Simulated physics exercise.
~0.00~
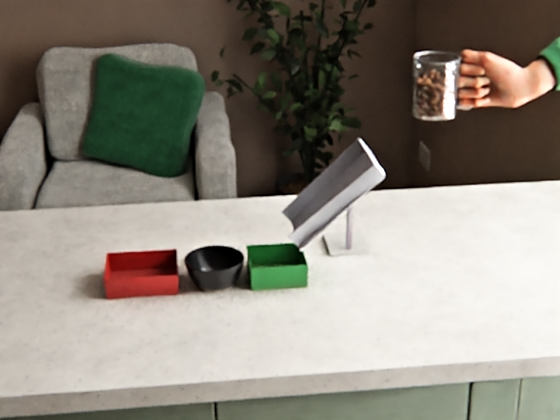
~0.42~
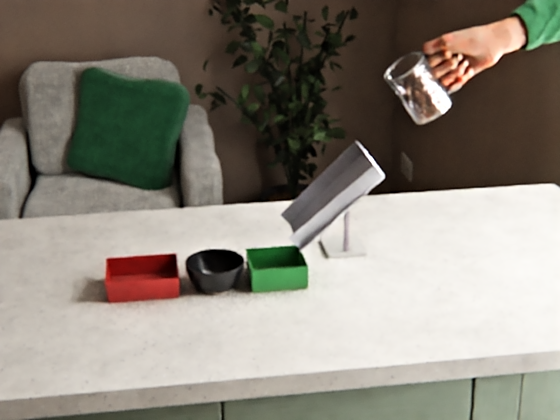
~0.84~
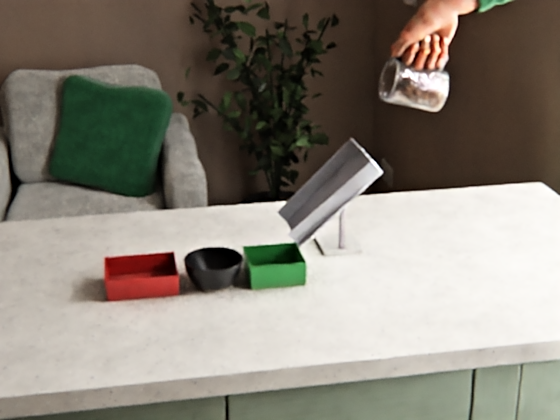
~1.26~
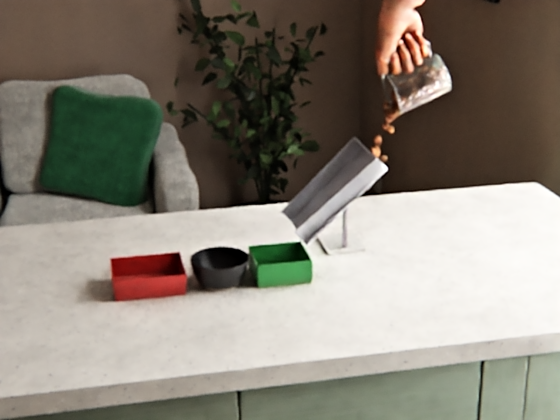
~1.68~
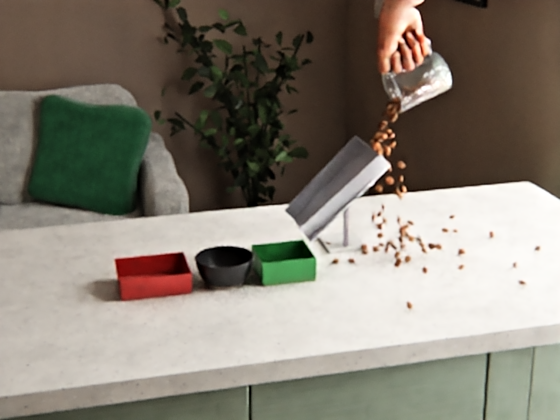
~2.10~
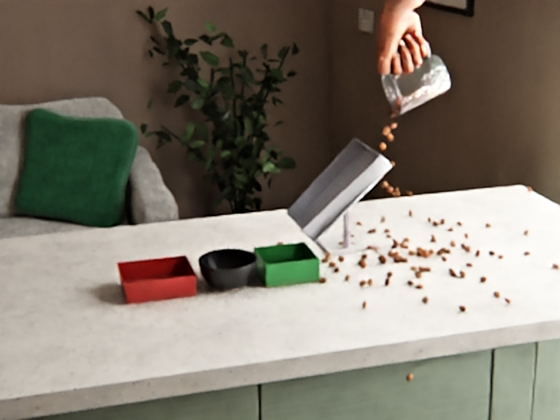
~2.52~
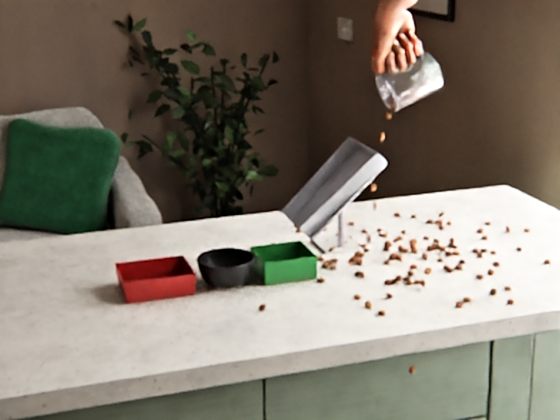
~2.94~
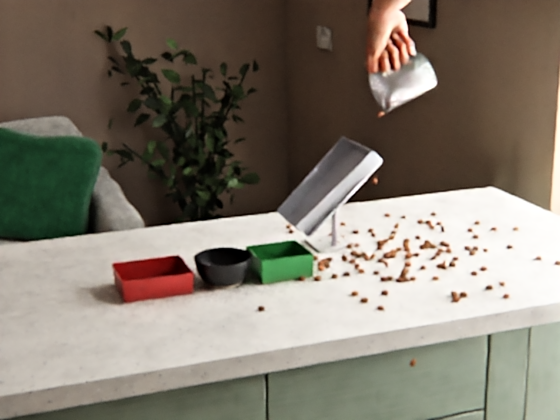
A hand in a green sleeve holds a clear cup of brown kibble above the right side of a pale countertop, seen from the front and slightly above. On the counter, a red tin, a black bowl and a green tin stand in a row, left of a tilted grey chute, with an armchair, green cushion and plant behind. The hand moves left and tips the cup over as the view drifts slightly sideways. Kibble pours out near the chute's raised end, misses the containers and scatters over the counter. Finally, the pieces lie strewn across the right side while the hand still holds the tipped, nearly empty cup.
